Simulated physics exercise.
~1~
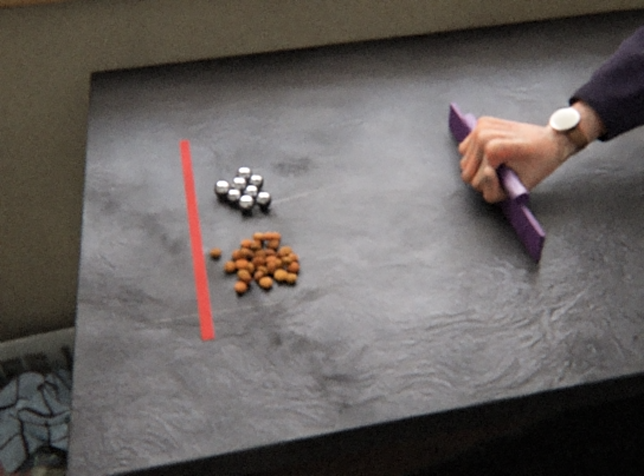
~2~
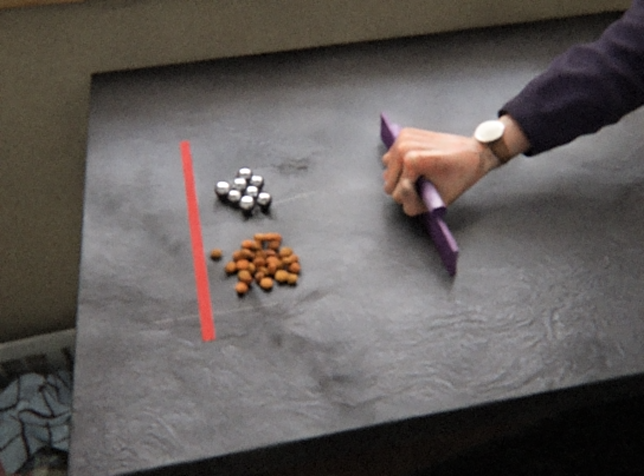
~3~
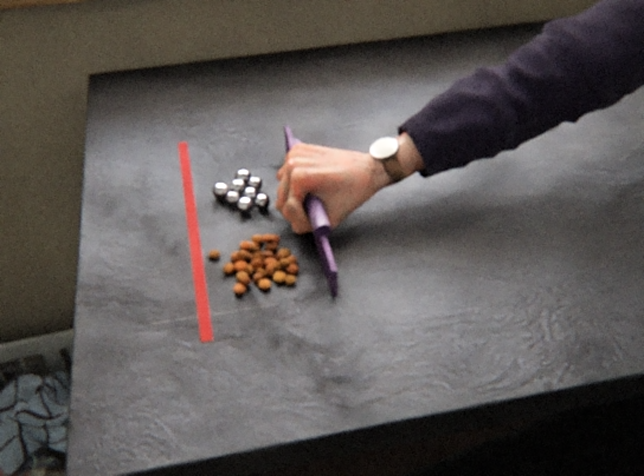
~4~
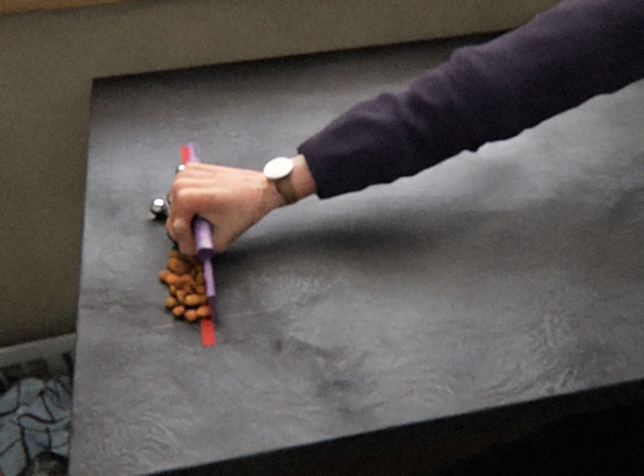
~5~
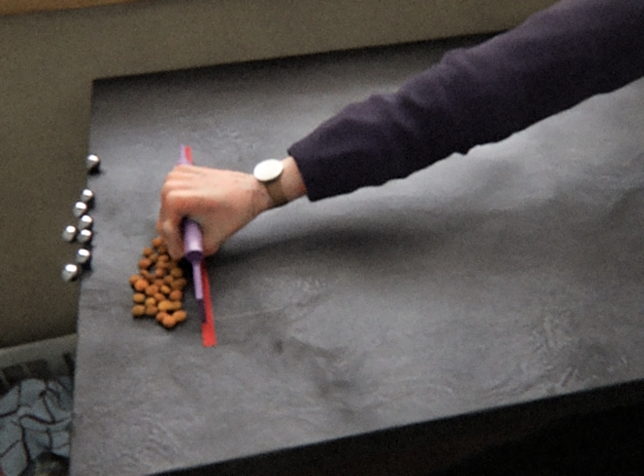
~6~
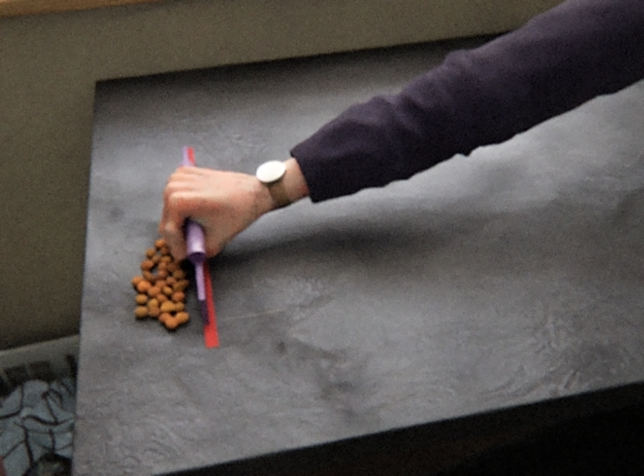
Hand sweeping a purple scraper left to red tape, silvery balls rolling off the table edge while orange-brown bits stay on top.
